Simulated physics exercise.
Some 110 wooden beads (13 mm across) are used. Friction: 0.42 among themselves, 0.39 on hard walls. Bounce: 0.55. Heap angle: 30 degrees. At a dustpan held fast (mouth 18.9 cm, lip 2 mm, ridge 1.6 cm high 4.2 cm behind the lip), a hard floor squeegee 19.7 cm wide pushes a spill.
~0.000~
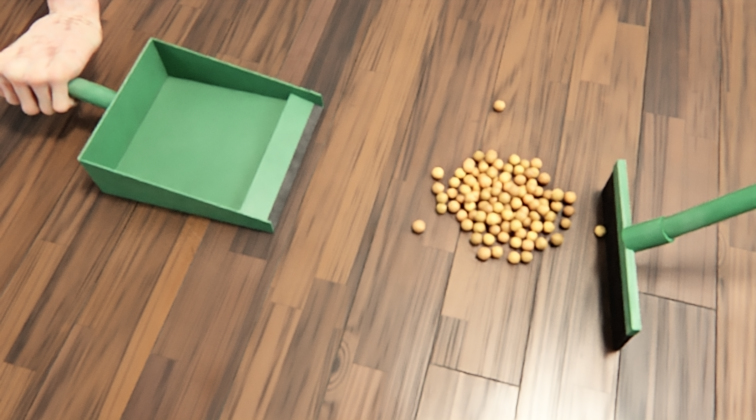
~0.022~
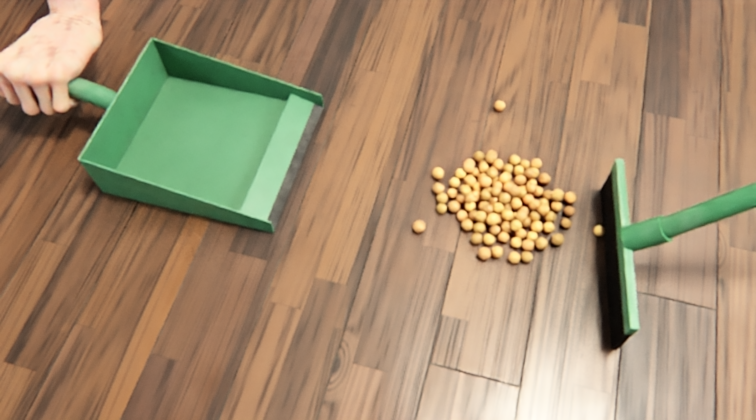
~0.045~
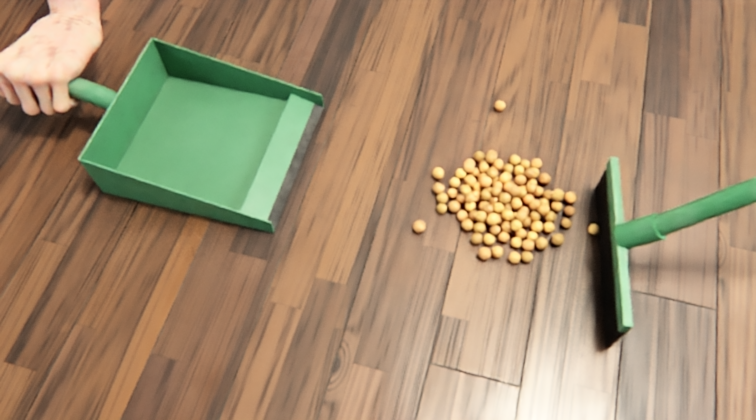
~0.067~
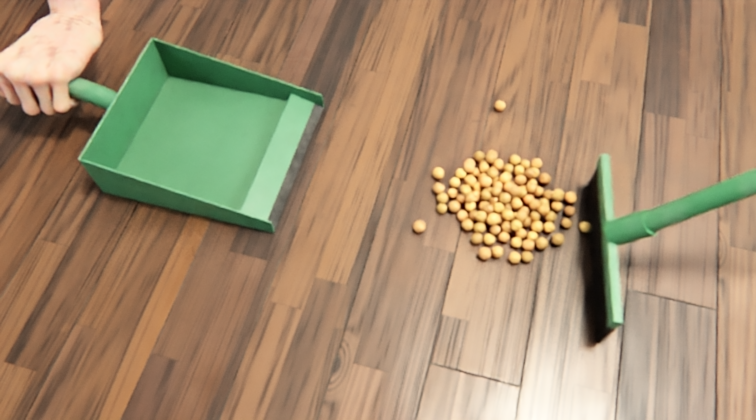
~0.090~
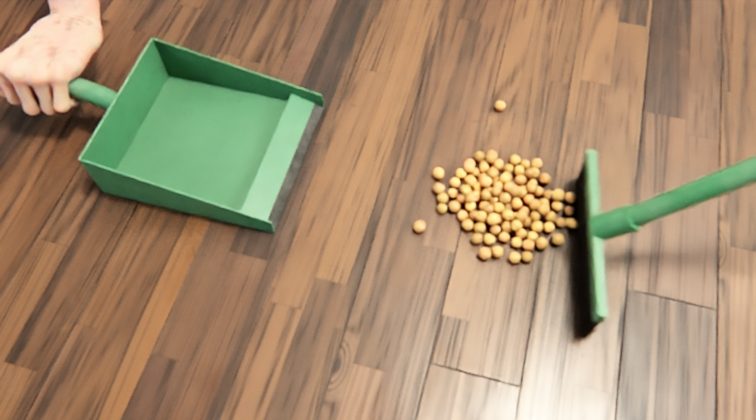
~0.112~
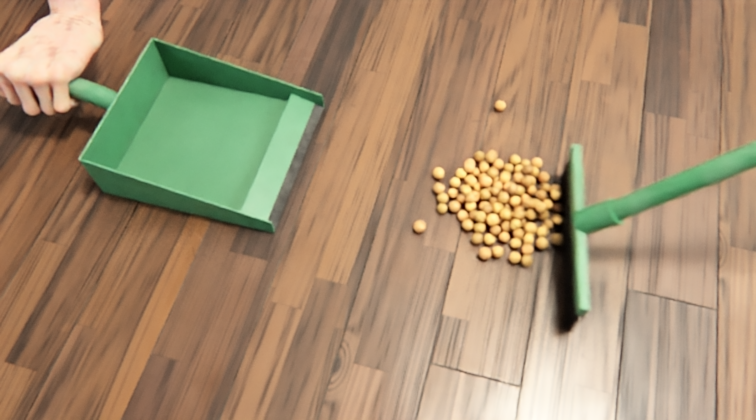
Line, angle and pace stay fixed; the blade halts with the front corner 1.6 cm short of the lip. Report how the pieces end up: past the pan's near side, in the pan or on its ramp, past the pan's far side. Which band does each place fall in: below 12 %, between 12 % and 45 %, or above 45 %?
In order: Near side: You'll see a middling helping of it there; pan: You'll see a middling helping of it there; far side: You'll see a middling helping of it there.
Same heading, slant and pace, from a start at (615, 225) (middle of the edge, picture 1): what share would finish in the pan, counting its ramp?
I'd put it at around 25 per cent.
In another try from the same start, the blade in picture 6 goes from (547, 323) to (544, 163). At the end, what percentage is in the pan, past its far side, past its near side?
The pan gets 25, the far side 20 and the near side 25.
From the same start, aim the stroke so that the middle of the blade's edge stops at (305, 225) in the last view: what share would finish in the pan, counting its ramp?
I'd expect around 20 per cent.
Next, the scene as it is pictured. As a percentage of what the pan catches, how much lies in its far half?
Around 40 percent.
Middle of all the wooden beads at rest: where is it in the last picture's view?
(293, 166) or so.
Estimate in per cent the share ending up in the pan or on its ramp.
About 30 per cent.
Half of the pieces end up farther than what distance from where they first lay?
Roughly 28 cm.
After 0.30 s, middle of the blade 17 cm from the lip; 0 % over the lip, far side 10 %, near side 10 %.
Then, at 0.42 s, middle of the blade 7 cm from the lip; 0 % over the lip, far side 15 %, near side 15 %.
After 0.67 s, middle of the blade 3 cm from the lip; 30 % over the lip, far side 20 %, near side 15 %.
By 1.5 s all is still; near side 15 %, pan 30 %, far side 20 %, in front of the lip or behind the blade 35 %.
